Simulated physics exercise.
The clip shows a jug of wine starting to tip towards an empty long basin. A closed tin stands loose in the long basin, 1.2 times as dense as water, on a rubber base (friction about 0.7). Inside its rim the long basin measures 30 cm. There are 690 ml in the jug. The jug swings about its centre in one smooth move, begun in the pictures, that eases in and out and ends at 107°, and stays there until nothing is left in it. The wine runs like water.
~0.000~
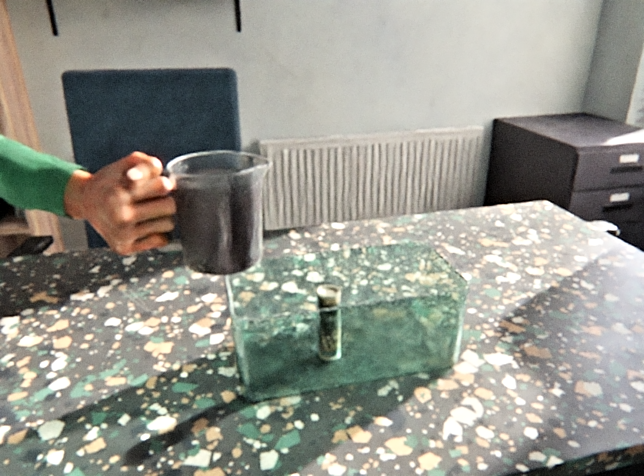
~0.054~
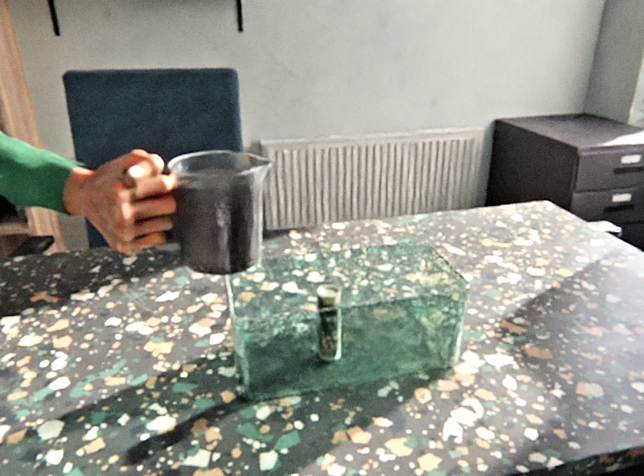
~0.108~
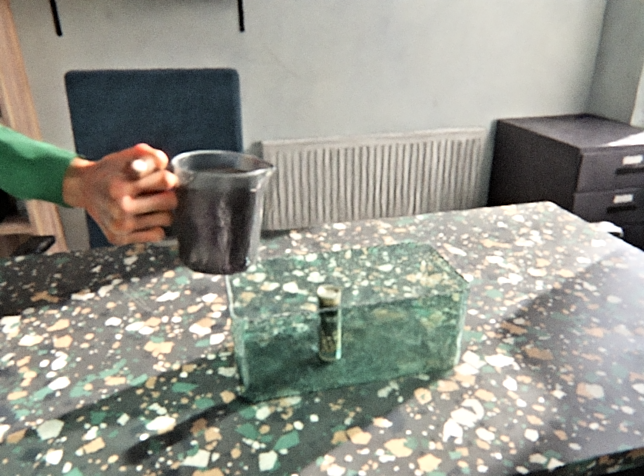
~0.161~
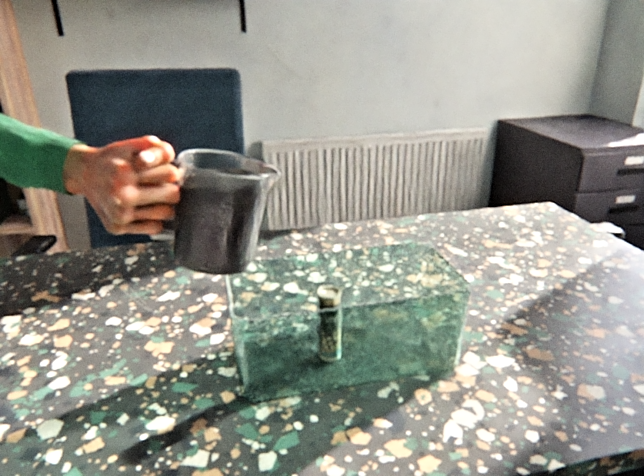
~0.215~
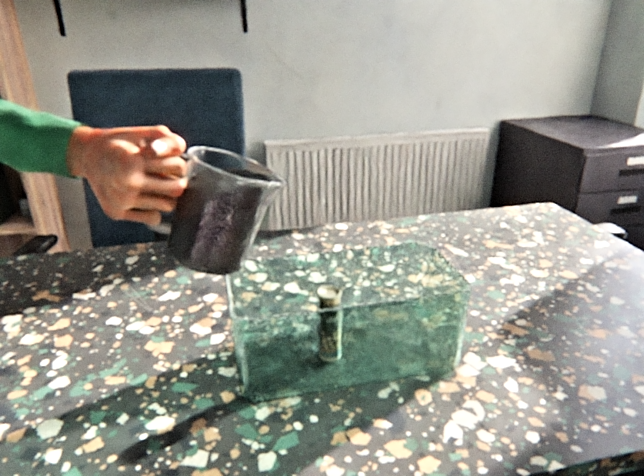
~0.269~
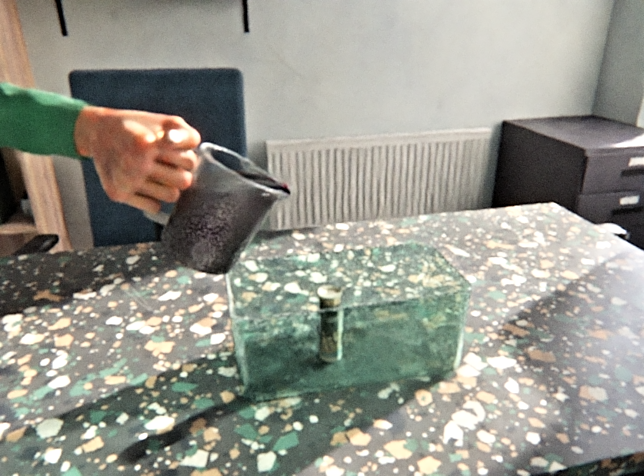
A hand in a green sleeve, at the left, holds a clear jug of dark liquid above a speckled terrazzo table, seen from slightly above by a still camera. On the table stands a greenish glass basin with a small upright container in it, before a blue chair, a pale radiator and dark drawers. The hand holds the jug nearly upright, then tilts it smoothly rightward, increasingly steeply.
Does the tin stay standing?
It goes over.
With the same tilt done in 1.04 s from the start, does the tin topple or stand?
The tin goes over.
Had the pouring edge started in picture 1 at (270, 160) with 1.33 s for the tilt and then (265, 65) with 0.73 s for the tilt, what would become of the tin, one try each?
First it topples; then it stays up.
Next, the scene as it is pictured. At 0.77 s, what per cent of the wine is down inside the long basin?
Near 78 in a hundred.
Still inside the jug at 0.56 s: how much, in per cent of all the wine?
About 58 per cent.
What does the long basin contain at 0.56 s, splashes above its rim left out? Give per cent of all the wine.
About 22 per cent.
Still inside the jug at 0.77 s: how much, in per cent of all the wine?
Near 14 in a hundred.
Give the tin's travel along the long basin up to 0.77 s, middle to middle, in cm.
About 2 cm.
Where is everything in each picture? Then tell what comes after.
In the first picture, it leans 0°; its right rim is at (271, 161); the wine meets the walls at (173, 181) and (259, 175); the long basin's rim runs from (228, 291) to (447, 263); the tin's top is at (329, 294).
In the second picture, it leans 1°; its right rim is at (272, 162); the wine meets the walls at (173, 181) and (260, 175).
In the third picture, it leans 6°; its right rim is at (276, 166); the wine meets the walls at (176, 179) and (263, 177).
In the fourth picture, it leans 12°; its right rim is at (281, 172); the wine meets the walls at (179, 182) and (268, 177).
In the fifth picture, it leans 21°; its right rim is at (286, 182); the wine meets the walls at (181, 189) and (276, 179).
In the sixth picture, it leans 32°; its right rim is at (290, 194); the wine meets the walls at (178, 201) and (288, 186); 1 per cent is over the edge.
Then, 0.56 s in, the tilt is 93° and 59 per cent is still to pour; the tin stands where it began.
Then, 0.77 s in, the tilt is 107° and 13 per cent is still to pour; the tin stands 2 cm from where it began.
Then, 0.99 s in, the tilt is 107° and 1 per cent is still to pour; the tin lies on its side.
Then, 1.23 s in, the tilt is 107° and 0 per cent is still to pour; the tin lies on its side.
Finally, the tin lies on its side.
